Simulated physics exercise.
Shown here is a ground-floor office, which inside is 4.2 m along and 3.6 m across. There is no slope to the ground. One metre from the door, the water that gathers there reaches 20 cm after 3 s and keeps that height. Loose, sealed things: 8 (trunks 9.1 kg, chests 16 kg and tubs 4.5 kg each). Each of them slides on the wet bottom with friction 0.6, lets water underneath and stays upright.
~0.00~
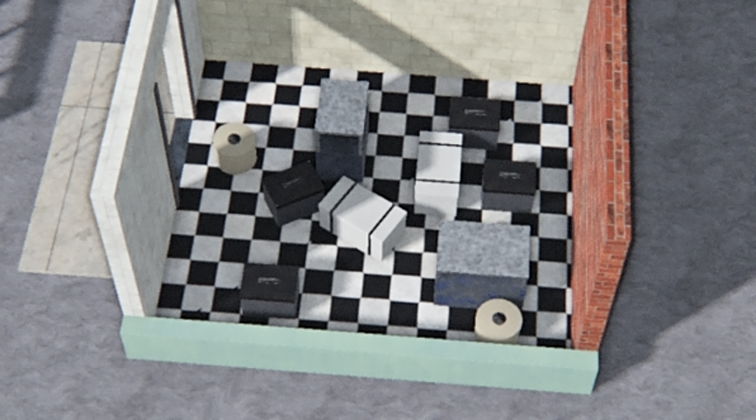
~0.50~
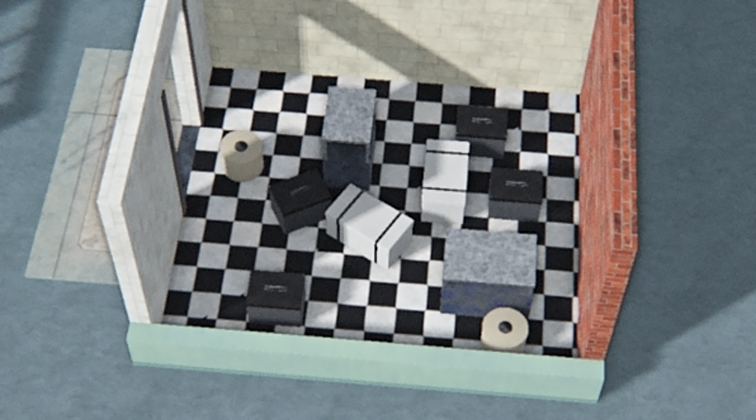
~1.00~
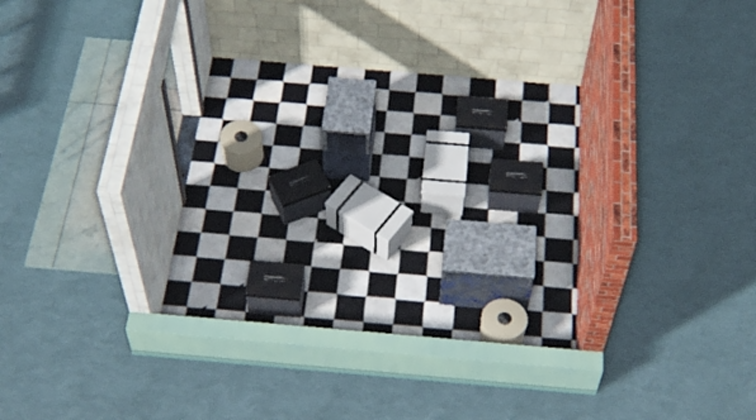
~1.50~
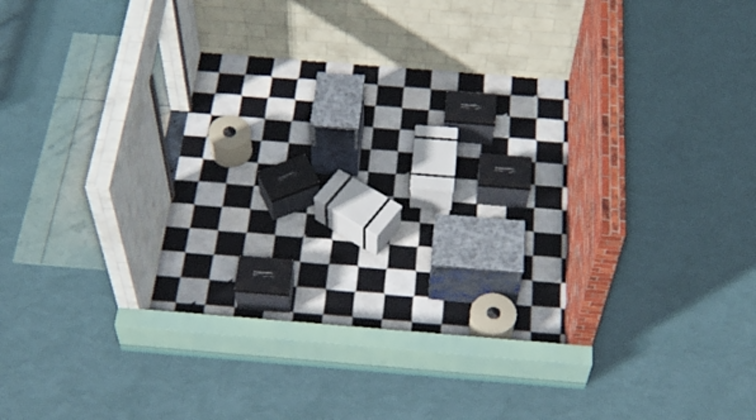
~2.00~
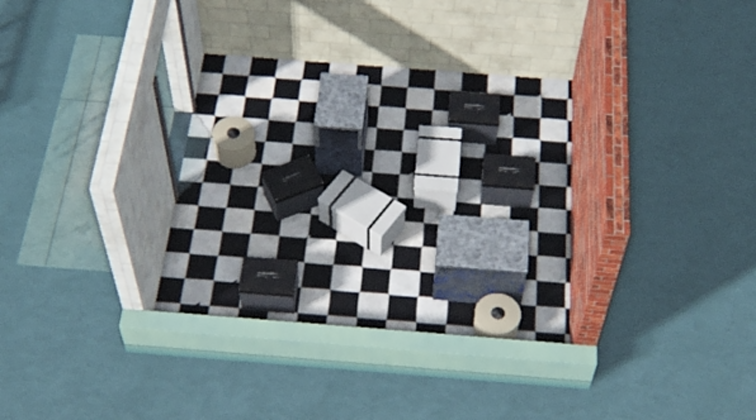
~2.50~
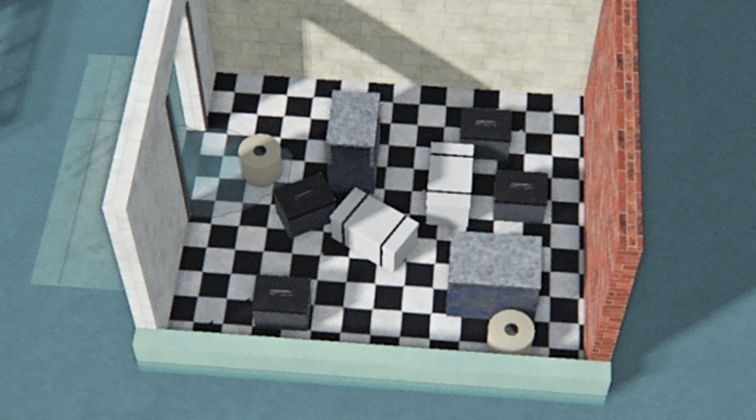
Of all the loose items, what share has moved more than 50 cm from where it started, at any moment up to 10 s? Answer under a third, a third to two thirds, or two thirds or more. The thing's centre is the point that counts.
A third to two thirds.
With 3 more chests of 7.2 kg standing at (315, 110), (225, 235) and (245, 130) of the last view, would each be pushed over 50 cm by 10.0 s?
Result, in listed order: Exceeded / not exceeded / exceeded.
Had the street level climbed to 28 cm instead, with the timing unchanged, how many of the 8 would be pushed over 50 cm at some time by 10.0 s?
I count 7 of them in that case.
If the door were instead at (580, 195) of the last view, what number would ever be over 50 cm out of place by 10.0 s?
Result: 5 of them.
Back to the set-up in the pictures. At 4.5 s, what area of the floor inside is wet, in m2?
Wet area: Approx. 6.0 m2.
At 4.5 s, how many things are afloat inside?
At that time the total is 1.
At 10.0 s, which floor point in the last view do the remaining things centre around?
Centre of the remaining things: Roughly (447, 239).
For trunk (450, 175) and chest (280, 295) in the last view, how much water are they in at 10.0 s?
I'd estimate 7 cm for the first and 5 cm for the second.
After 3.5 s 1 of 8 are over 50 cm from their spots; 1 afloat.
After 4.5 s 1 of 8 are over 50 cm from their spots; 1 afloat.
After 7.0 s 2 of 8 are over 50 cm from their spots; 3 afloat.
After 10.0 s 3 of 8 are over 50 cm from their spots, and 3 have been at some point; 7 afloat.
